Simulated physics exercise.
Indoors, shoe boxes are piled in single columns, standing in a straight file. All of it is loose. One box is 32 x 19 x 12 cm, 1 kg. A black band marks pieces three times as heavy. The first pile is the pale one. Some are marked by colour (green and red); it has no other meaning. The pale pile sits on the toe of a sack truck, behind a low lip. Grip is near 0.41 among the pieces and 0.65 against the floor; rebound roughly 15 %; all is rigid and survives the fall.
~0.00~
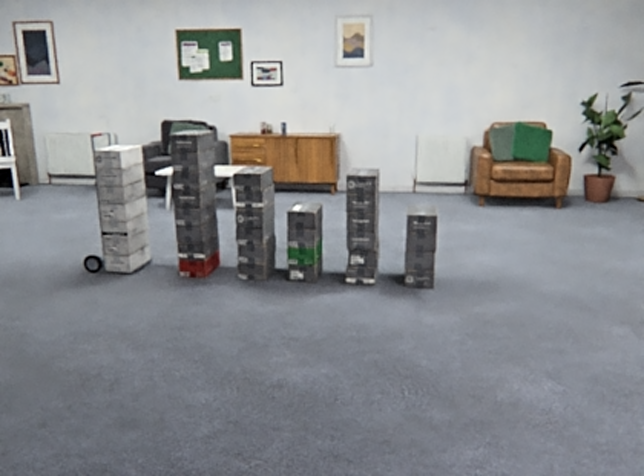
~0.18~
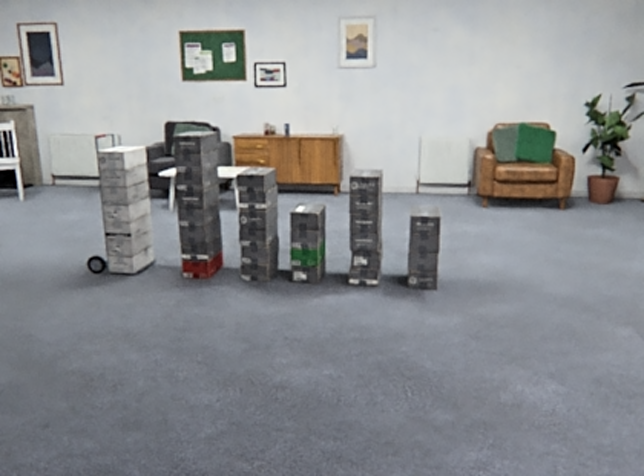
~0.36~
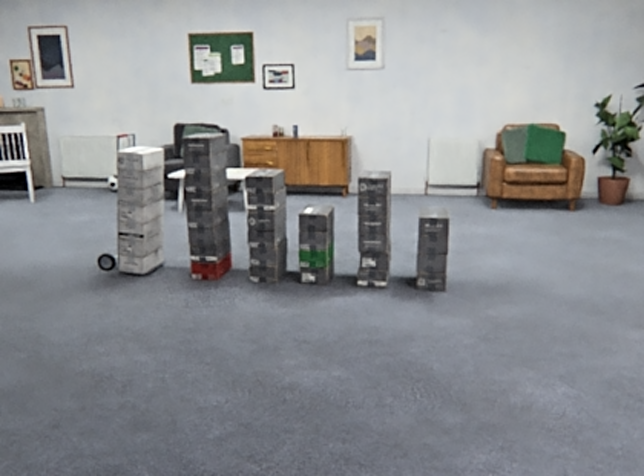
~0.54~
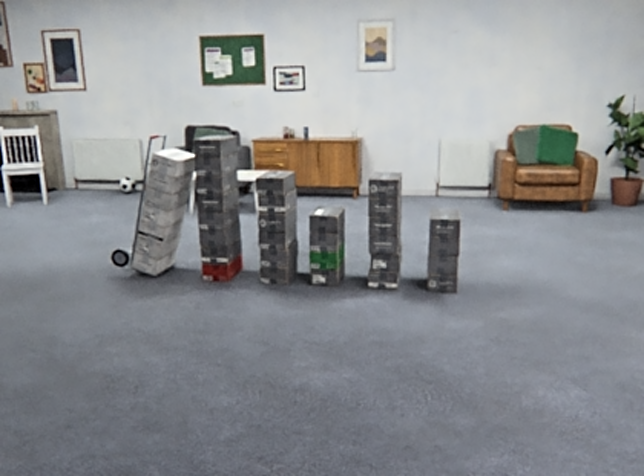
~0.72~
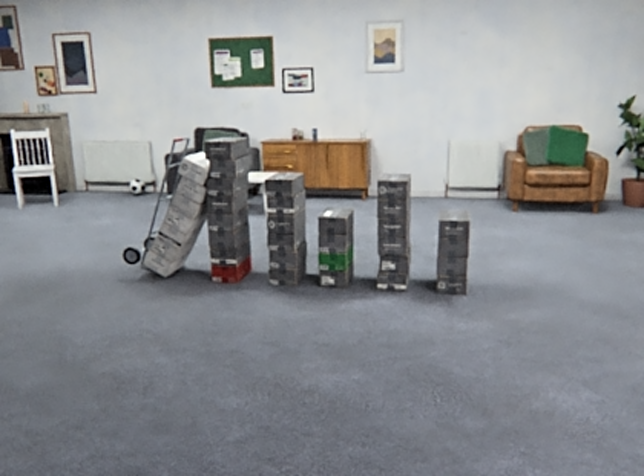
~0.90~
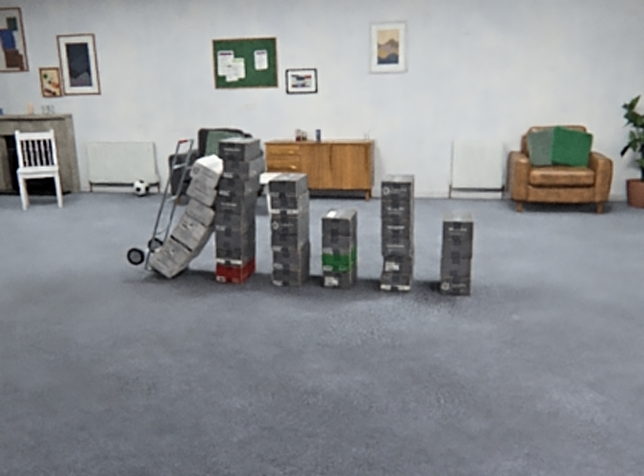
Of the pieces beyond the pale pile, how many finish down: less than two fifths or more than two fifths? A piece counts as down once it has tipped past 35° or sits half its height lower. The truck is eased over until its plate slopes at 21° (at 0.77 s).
The part is more than two fifths.
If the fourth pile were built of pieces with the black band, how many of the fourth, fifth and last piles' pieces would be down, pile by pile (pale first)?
In that case fourth 4, fifth 6, last 4.
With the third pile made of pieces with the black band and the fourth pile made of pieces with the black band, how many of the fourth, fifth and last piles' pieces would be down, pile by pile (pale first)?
Then fourth 4, fifth 6, last 3.
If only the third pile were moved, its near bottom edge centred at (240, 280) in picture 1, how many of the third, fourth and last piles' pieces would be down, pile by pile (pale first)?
In that case third 6, fourth 4, last 4.
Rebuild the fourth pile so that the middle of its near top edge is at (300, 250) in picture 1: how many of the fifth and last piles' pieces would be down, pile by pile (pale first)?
In that case fifth 5, last 4.
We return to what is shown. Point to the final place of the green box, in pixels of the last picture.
Around (366, 260).
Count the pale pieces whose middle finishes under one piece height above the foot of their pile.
3 pale pieces.
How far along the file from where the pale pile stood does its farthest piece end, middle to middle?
Some 85 cm.
After 1.54 s, 7 of the pale pile down; 3 of the 28 other boxes down; red box leaning 29°.
After 2.44 s, 7 of the pale pile down; 16 of the 28 other boxes down; red box leaning 43°; green box leaning 31°.
At rest (4.7 s), 7 of the pale pile down; 23 of the 28 other boxes down; red box leaning 42°; green box leaning 32°. That is 82 per cent. As the last picture would show them, middles, red box near (244, 263), green box near (366, 260).
